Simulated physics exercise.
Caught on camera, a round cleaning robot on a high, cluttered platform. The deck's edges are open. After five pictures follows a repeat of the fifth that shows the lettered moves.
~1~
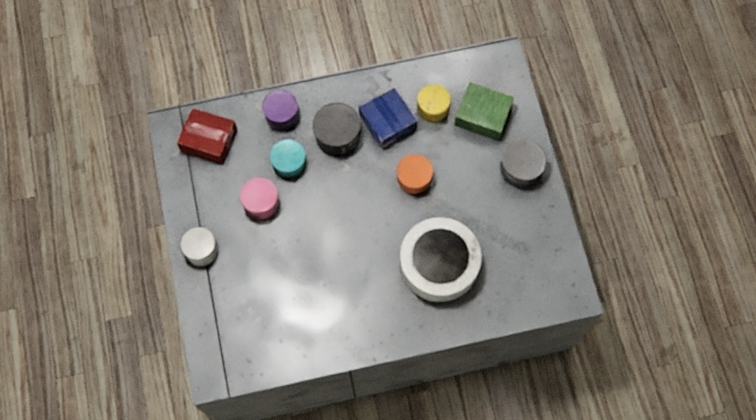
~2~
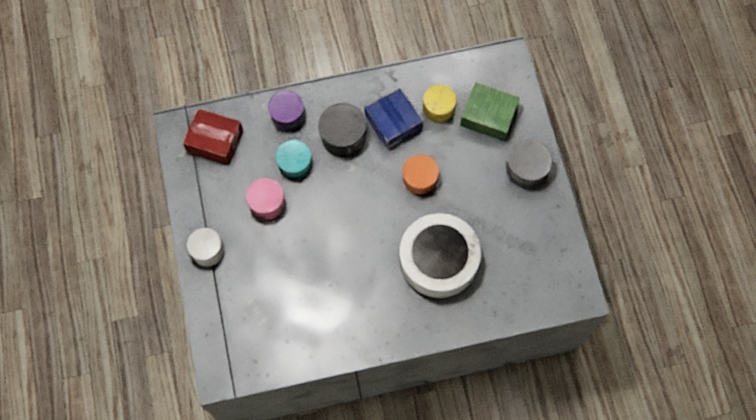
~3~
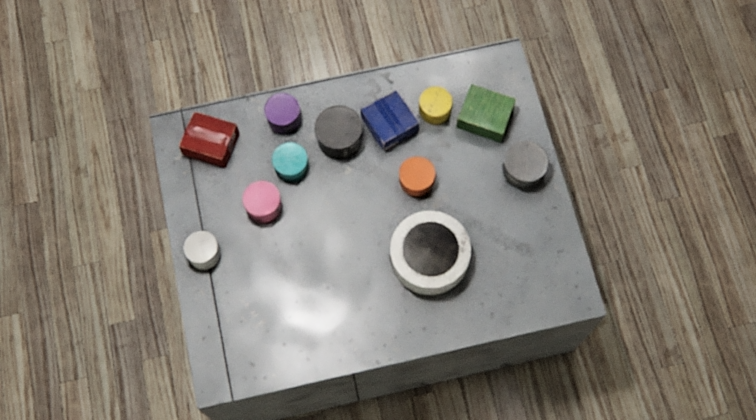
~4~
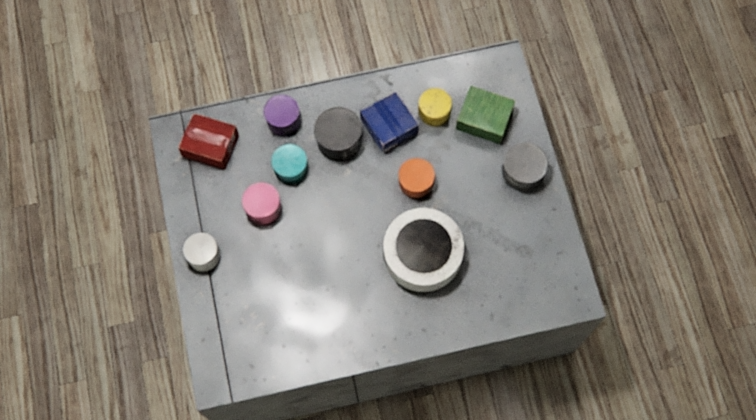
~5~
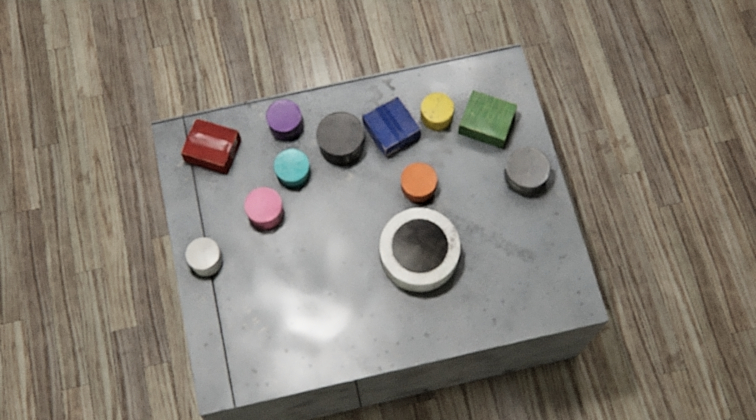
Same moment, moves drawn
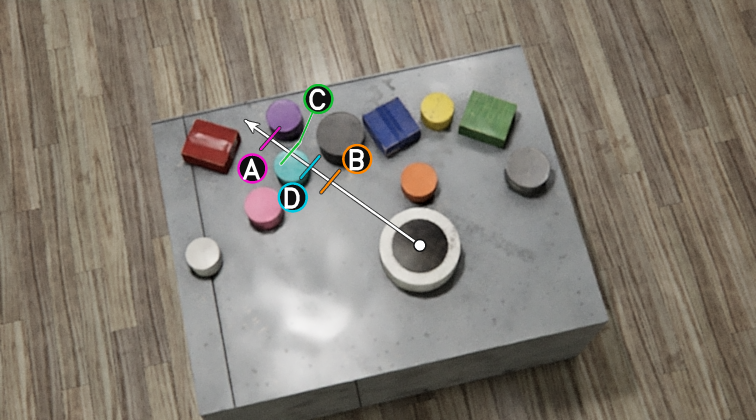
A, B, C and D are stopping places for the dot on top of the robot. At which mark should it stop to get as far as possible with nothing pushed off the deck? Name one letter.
No farther than A.
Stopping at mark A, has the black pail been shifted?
By then, yes.
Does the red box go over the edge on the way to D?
No.
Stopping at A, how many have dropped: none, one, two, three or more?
The count is none.
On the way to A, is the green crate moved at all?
No.
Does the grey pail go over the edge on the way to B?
No.
On the marked copy, A at (270, 138); B at (330, 182); C at (291, 153); D at (310, 167); the arrow from (420, 245) to (246, 121); the white dot at (420, 245).
With A. Early on, robot (365, 211); white canister (205, 257); grey pail (527, 172).
Further on, robot (312, 173); black pail (333, 119); turquoise pail (262, 152).
At the end, robot (272, 144); purple pail (272, 95); turquoise pail (233, 114); nothing has fallen.
As for the rest, B is safe but short; C is safe but short; D is safe but short.
